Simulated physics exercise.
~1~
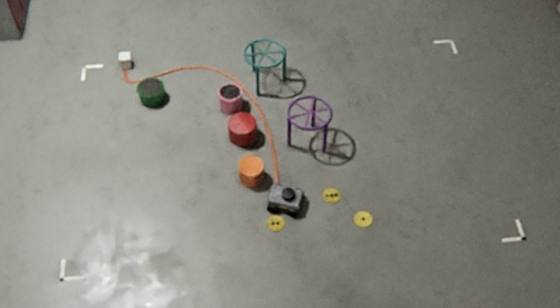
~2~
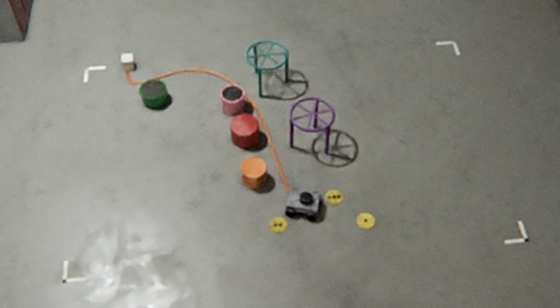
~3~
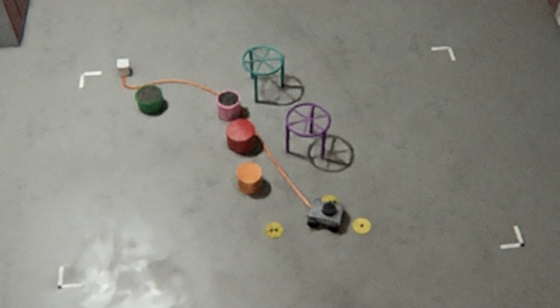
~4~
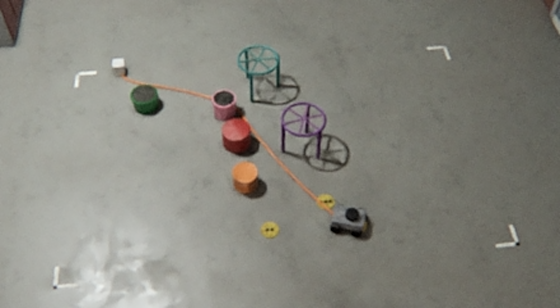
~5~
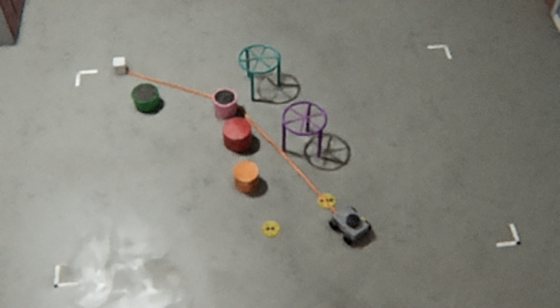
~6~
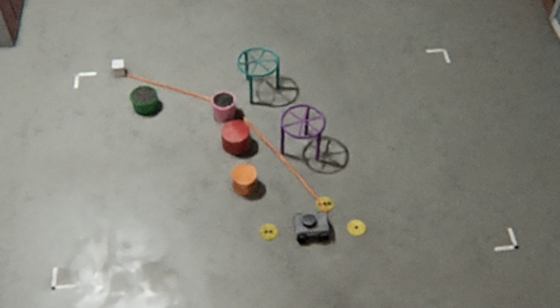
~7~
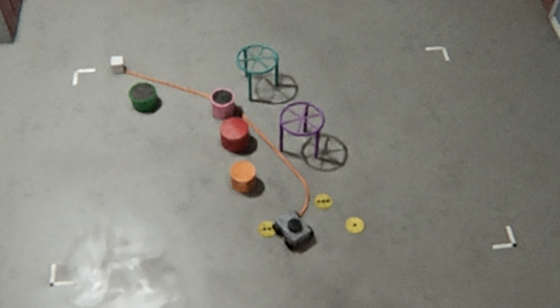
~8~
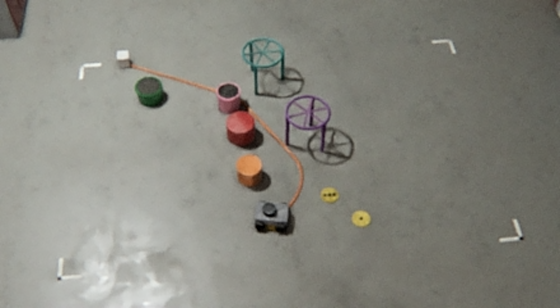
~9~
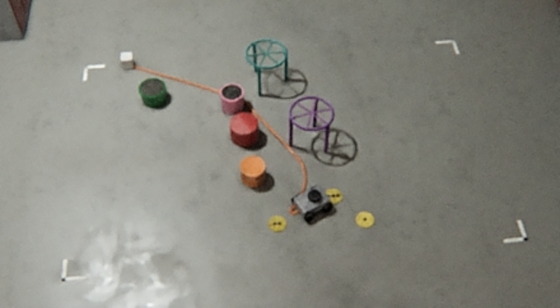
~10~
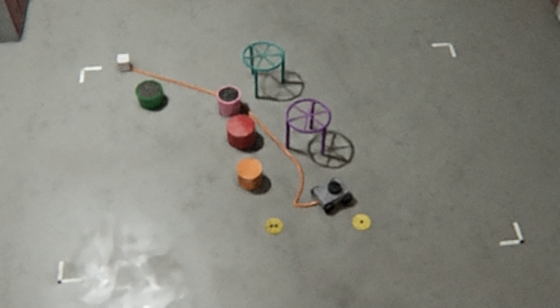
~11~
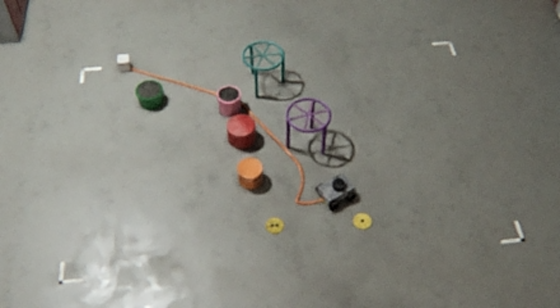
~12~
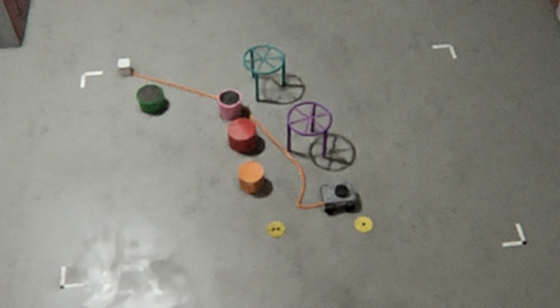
On a grey concrete floor, a small cart trailing an orange lead past coloured tubs and two wheel-topped stools drives right, turns back left among yellow marks, then moves right and slightly up, stopping near the purple stool with the lead curved behind it and the tubs still standing.
